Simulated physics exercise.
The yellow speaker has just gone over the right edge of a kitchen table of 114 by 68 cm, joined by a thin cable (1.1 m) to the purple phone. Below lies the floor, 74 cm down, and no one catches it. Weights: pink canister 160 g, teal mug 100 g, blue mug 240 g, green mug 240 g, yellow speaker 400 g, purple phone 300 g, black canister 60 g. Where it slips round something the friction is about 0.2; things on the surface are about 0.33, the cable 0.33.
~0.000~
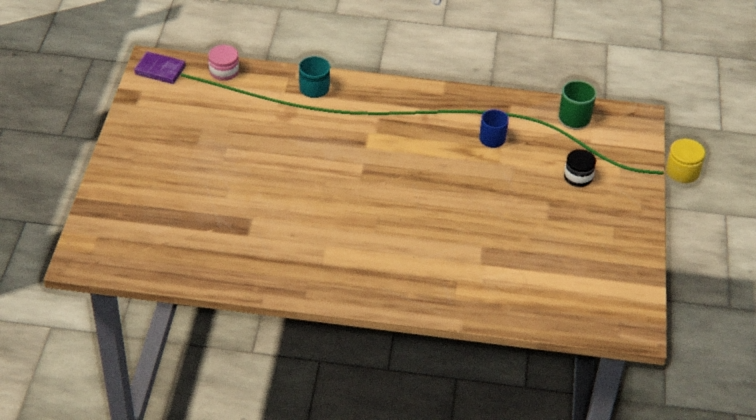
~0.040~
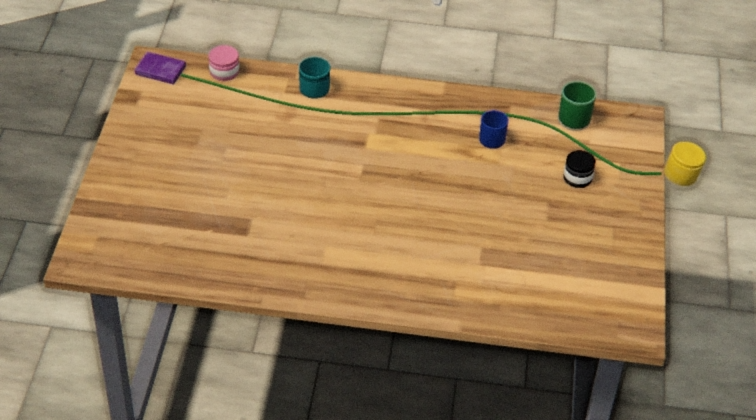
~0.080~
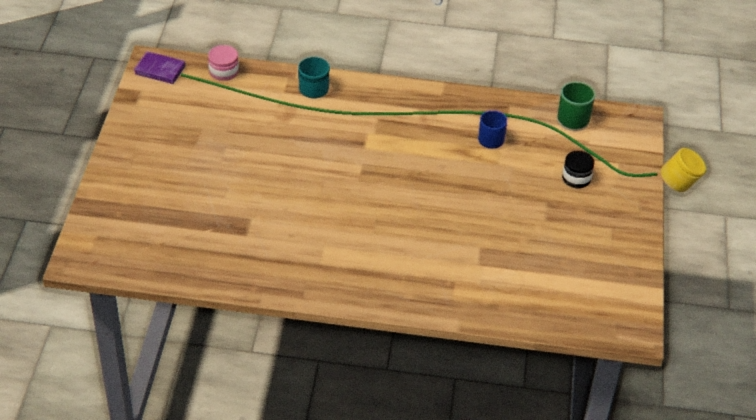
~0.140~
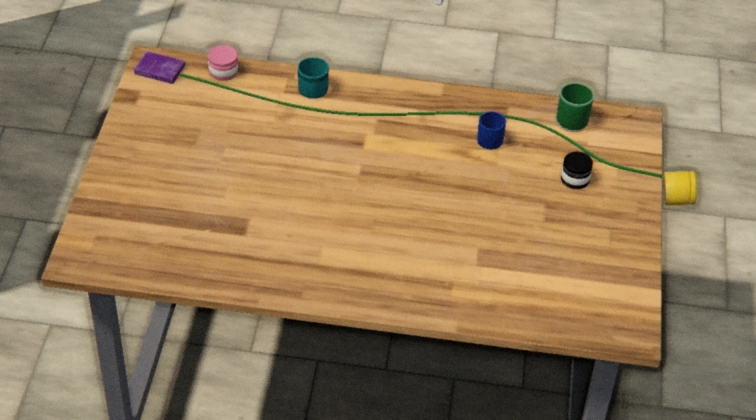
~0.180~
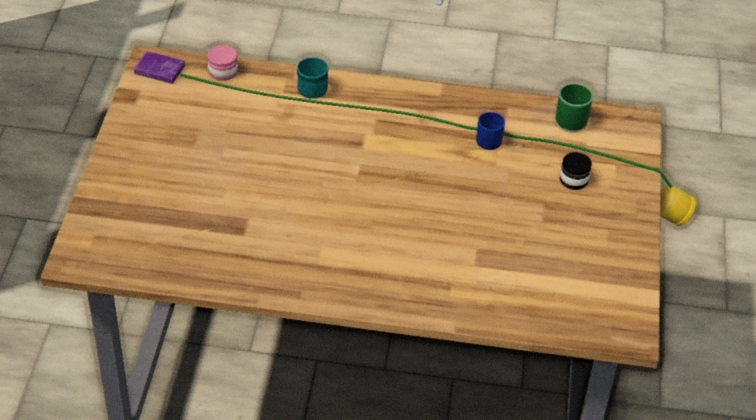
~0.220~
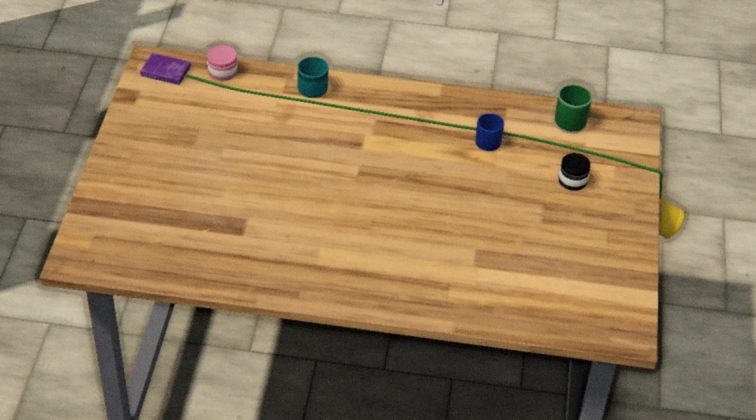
Yellow cylinder tipping over and dropping beside a wooden table's right edge, pulling a green cord straight and nudging a purple object.
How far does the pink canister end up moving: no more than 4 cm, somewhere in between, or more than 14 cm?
Its displacement will be medium.
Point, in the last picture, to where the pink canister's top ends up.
In the last view, the top sits at about (267, 57).
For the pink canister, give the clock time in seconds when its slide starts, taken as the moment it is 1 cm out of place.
For the pink canister, 0.30 seconds.
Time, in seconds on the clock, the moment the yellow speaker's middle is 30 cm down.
It happens at 0.60 seconds on the clock.
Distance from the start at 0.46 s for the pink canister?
The pink canister is around 8 cm from where it began.
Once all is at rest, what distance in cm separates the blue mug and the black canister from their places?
In the end the blue mug has moved about 4 cm, while the black canister has moved about 0 cm.
After 0.5 s, the cable's tail end at (250, 88); pink canister 8 cm off its start, purple phone 16 cm off its start, yellow speaker over the edge.
After 0.7 s, the cable's tail end at (314, 108); pink canister 9 cm off its start, purple phone 30 cm off its start, yellow speaker over the edge.
After 1.0 s, the cable's tail end at (406, 121); pink canister 9 cm off its start at (267, 57), purple phone 50 cm off its start at (383, 115), yellow speaker over the edge.
After 1.2 s, the cable's tail end at (497, 136); pink canister 9 cm off its start, purple phone 69 cm off its start, yellow speaker over the edge.
After 2.4 s, the cable's tail end at (504, 136); pink canister 10 cm off its start at (267, 57), purple phone 70 cm off its start at (483, 124), yellow speaker over the edge, blue mug 5 cm off its start at (514, 130).
